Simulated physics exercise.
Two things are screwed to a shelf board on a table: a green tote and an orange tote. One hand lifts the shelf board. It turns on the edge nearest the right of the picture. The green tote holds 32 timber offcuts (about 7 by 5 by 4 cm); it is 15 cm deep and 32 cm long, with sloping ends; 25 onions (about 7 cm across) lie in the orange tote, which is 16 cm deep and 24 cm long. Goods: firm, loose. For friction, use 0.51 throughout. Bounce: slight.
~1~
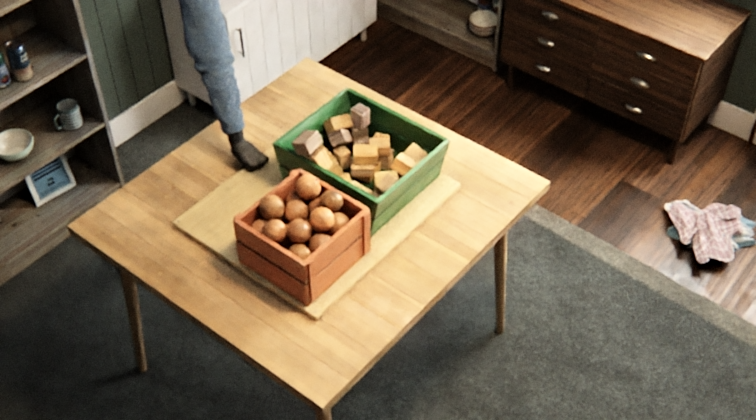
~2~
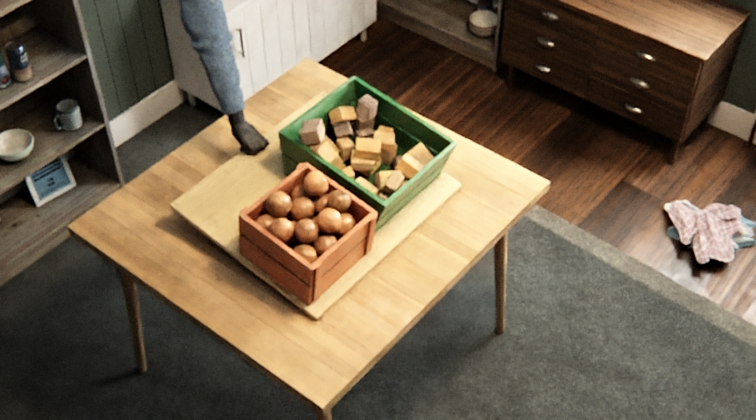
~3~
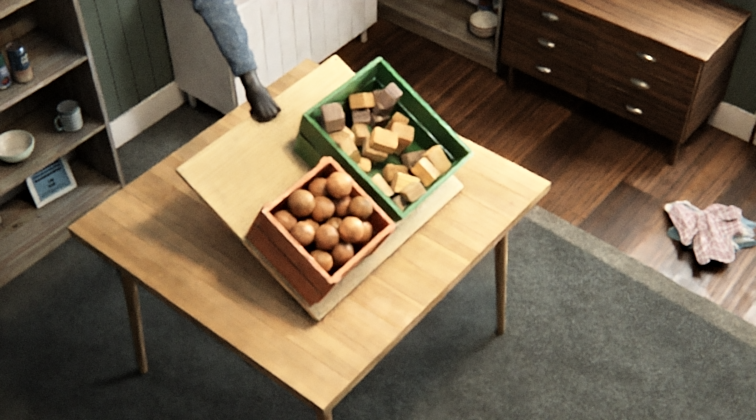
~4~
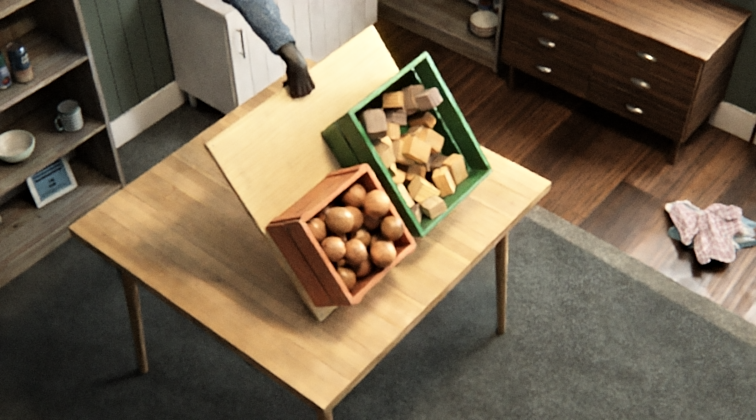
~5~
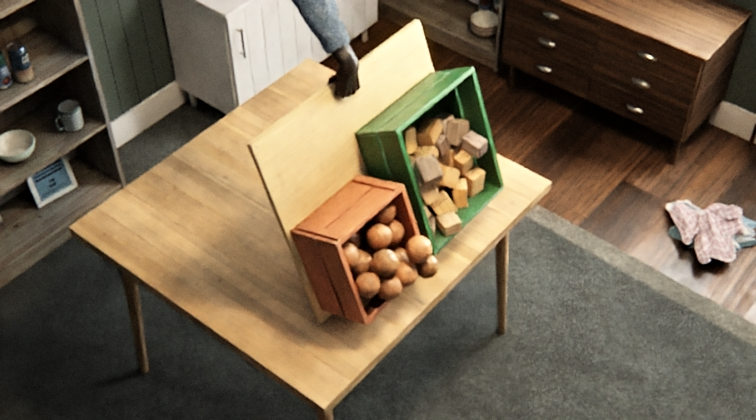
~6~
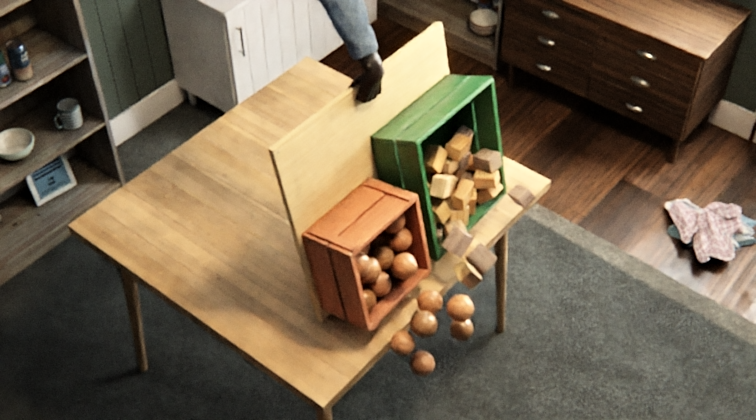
Board tilting rightward as a hand lifts it, round items tumbling from an orange tote, then wood pieces from a green one.
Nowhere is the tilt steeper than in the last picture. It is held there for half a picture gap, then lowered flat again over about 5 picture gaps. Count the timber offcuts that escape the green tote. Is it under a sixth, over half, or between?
Between a sixth and a half of the timber offcuts leave the green tote.
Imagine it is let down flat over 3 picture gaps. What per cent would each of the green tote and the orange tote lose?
Then the green tote sheds 30 %, while the orange tote sheds 30 %.
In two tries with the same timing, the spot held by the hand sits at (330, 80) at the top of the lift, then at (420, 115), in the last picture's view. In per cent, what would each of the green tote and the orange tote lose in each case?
The green tote would lose 20 per cent in the first try and 80 per cent in the second, the orange tote 30 and then 80 per cent.
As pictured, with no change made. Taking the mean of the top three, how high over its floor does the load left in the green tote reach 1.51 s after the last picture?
Height: Roughly 14 cm.
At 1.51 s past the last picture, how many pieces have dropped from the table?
Some 16 pieces.
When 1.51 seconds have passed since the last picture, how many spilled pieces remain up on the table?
Near 1, by my count.
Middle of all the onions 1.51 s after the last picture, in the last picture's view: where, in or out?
(319, 257).
Then, 0.24 s after the last picture, tilt 72°; 9 of 32 out of the green tote and 7 of 25 out of the orange tote.
Then, 0.54 s after the last picture, tilt 33°; 10 of 32 out of the green tote and 7 of 25 out of the orange tote.
Then, 0.96 s after the last picture, tilt 0°; 10 of 32 out of the green tote and 7 of 25 out of the orange tote.
When it is over (1.51 s after the last picture), 10 of 32 out of the green tote and 7 of 25 out of the orange tote. Asked share, 10 of 32, 31 per cent.
